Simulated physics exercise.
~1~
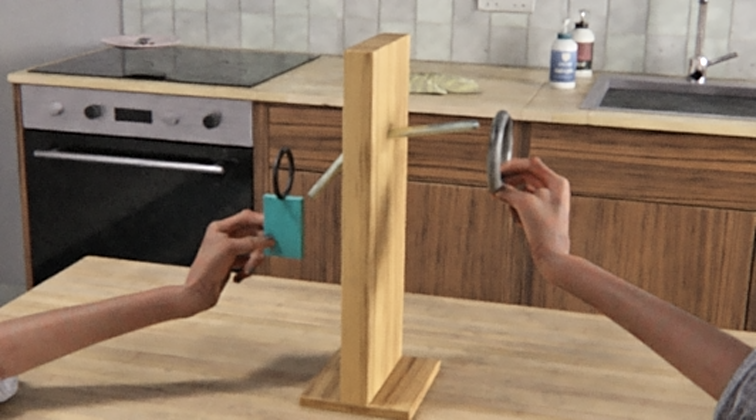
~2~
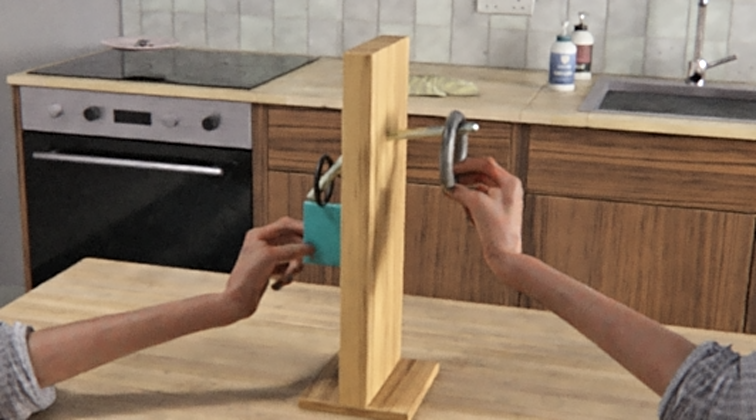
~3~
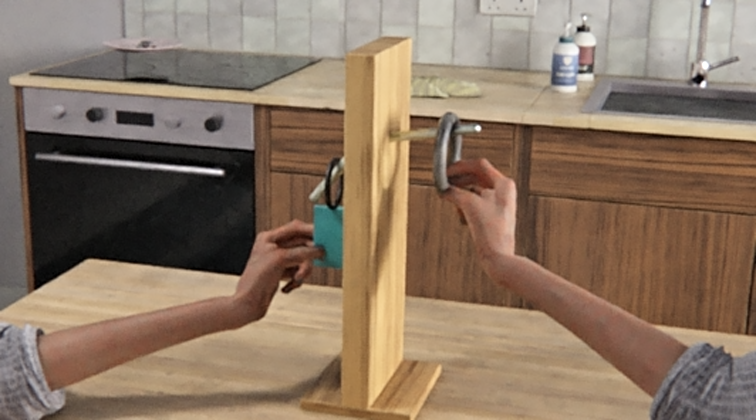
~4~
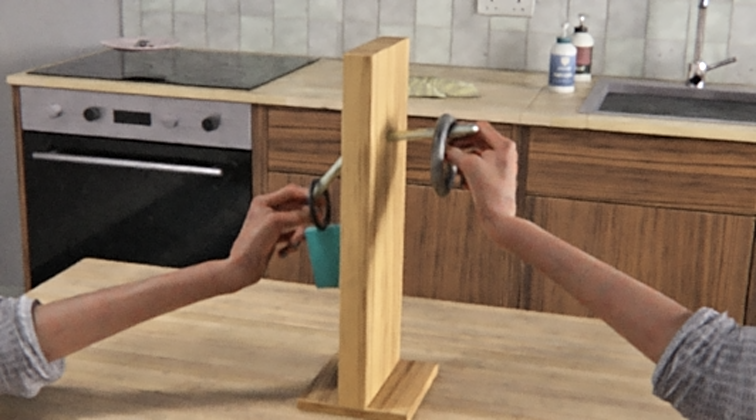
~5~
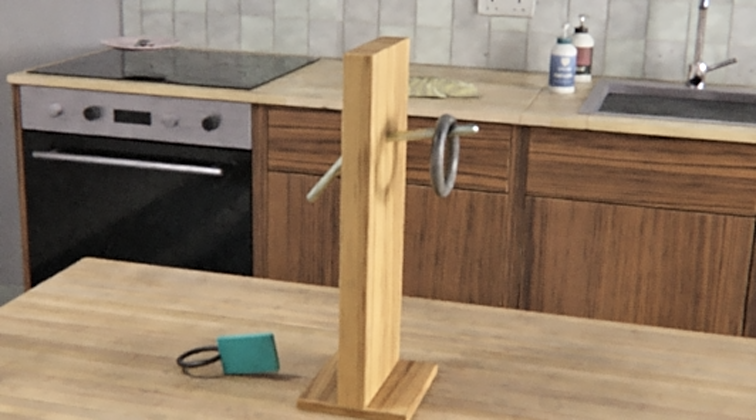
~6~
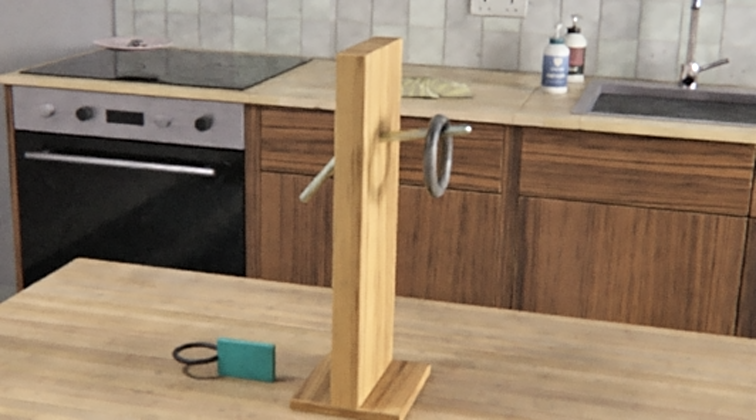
The clip opens on a kitchen table where a wooden stand holds two slanting pegs, one on each side. A hand at the left holds a turquoise tag with a black loop, and a hand at the right holds a grey ring that looks like a roll of tape. Both hands move inward, bringing the ring over the right peg and the tag's loop to the left peg. The tag then drops lower beside the post, with fingers still close to it. Once the hands are gone, the ring hangs on its peg, while the tag lies on the table below the empty left peg.
